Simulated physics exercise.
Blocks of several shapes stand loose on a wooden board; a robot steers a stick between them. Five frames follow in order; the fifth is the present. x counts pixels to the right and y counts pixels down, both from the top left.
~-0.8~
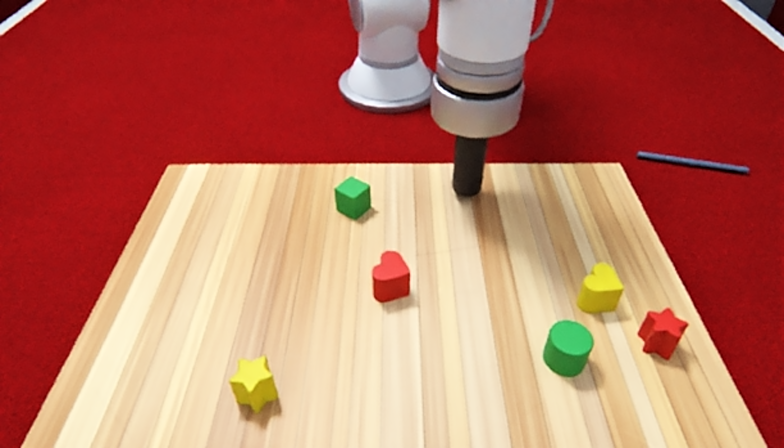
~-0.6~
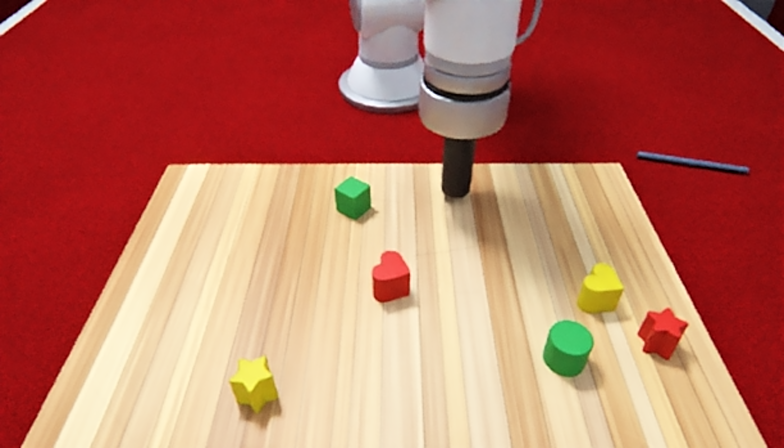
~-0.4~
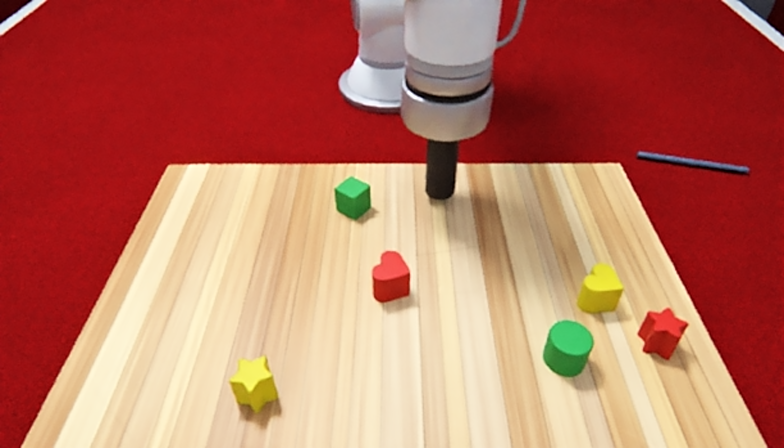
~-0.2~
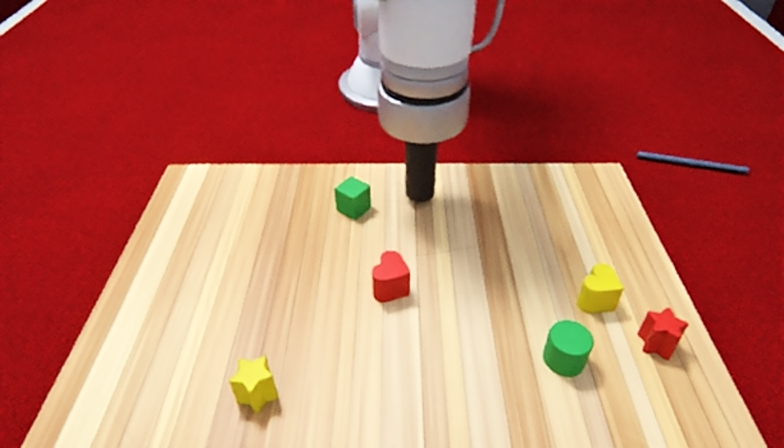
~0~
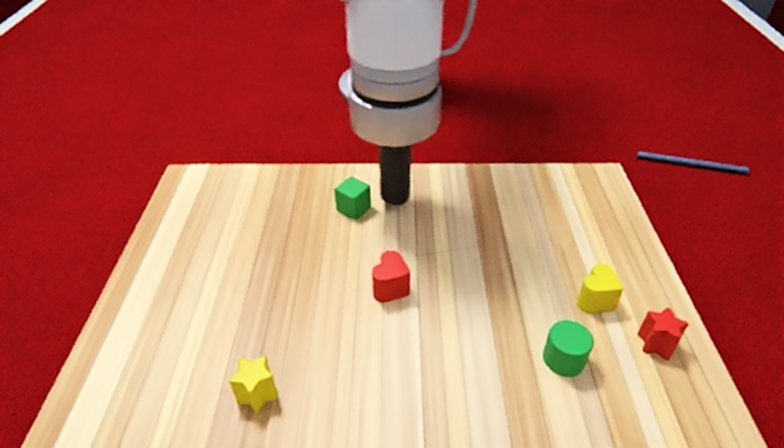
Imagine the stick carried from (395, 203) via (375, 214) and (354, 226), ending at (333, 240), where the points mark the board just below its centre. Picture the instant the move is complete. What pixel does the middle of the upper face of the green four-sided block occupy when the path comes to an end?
Final place: (326, 190).
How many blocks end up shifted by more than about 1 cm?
Number moved: 1.
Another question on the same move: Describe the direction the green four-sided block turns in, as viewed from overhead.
The block turns clockwise.
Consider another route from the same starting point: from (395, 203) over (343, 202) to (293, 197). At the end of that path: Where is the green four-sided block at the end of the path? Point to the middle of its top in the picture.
Its top middle: (285, 194).
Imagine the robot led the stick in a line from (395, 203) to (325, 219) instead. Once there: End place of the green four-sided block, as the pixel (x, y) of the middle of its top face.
Final place: (299, 187).
The first path, step by step. Halfway along, stick at (363, 213); green four-sided block at (332, 189), turned 40° clockwise.
At the end, stick at (333, 233); green four-sided block at (326, 190), turned 75° clockwise; red heart in place.
